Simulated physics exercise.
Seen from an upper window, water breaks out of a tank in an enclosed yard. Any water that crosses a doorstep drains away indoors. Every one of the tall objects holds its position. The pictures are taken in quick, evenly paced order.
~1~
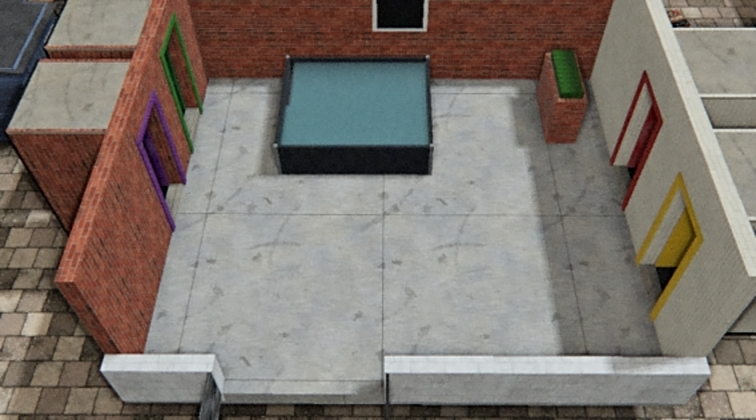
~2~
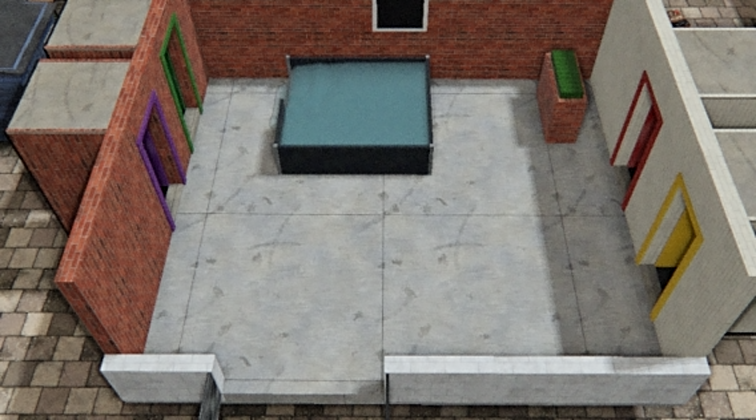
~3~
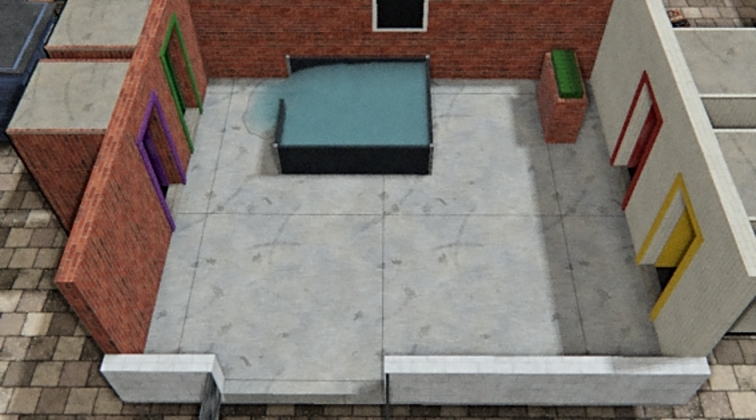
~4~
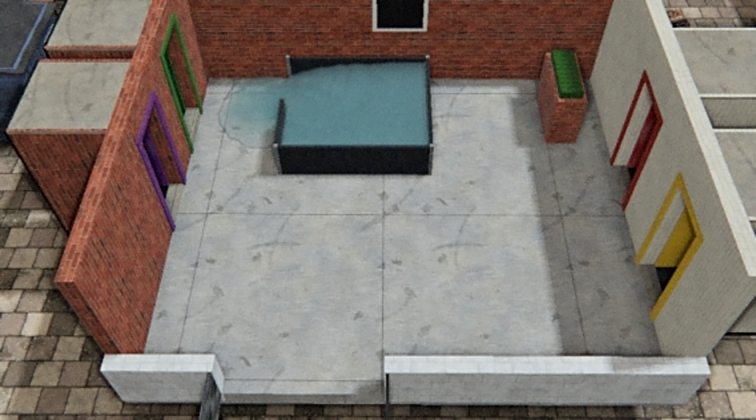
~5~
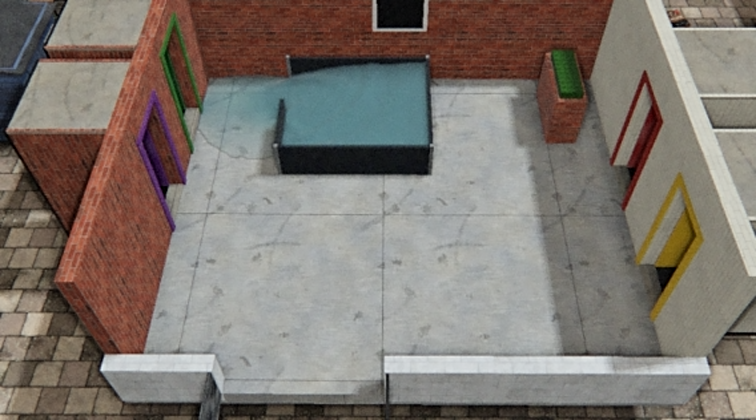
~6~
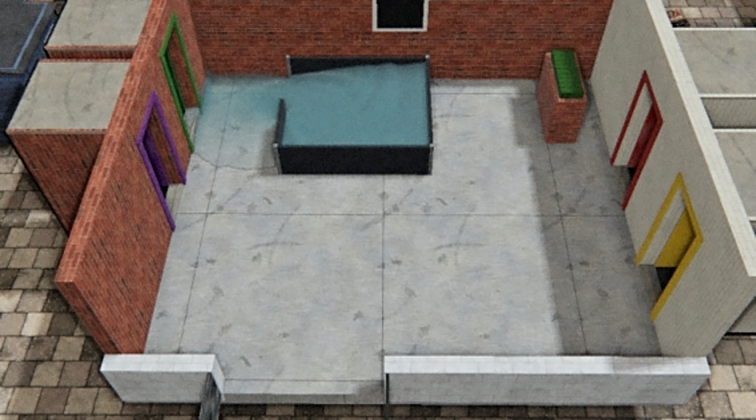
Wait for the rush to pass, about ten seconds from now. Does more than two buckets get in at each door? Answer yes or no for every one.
Purple door: Yes, red door: No, yellow door: No, green door: Yes.
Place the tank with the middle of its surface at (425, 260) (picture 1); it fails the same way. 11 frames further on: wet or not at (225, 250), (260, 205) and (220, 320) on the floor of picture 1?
The first spot ends up sodden, the second sodden and the third sodden.
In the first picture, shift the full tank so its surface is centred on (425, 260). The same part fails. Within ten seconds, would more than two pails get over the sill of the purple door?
My take is that the purple door crosses the line.
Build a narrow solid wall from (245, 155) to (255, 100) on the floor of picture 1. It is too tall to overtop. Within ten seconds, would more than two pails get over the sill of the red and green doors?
Record - red: Below the line; green: Below the line.
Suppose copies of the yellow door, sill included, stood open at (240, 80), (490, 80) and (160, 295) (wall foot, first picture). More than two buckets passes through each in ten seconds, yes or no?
Taking them as listed, the first overshoots, the second undershoots and the third undershoots.
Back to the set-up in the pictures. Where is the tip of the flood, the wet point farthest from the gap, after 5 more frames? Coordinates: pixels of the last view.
The front's farthest point is close to (179, 209).
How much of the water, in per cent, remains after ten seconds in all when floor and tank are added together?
Roughly 72 per cent.
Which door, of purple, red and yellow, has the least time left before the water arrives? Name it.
My pick for first is the door marked purple.
A moment on, water covers 10 % of the floor; the purple door wet at the sill, nothing in, the red door not reached, the yellow door not reached, the green door under two buckets in.
Next, water covers 15 % of the floor; the purple door wet at the sill, nothing in, the red door not reached, the yellow door not reached, the green door over two buckets in.
Then, water covers 40 % of the floor; the purple door under two buckets in, the red door not reached, the yellow door not reached, the green door far over two buckets in.
Later, water covers 55 % of the floor; the purple door over two buckets in, the red door not reached, the yellow door not reached, the green door far over two buckets in.
In the end, water covers 80 % of the floor; the purple door over two buckets in, the red door wet at the sill, nothing in, the yellow door under two buckets in, the green door far over two buckets in.
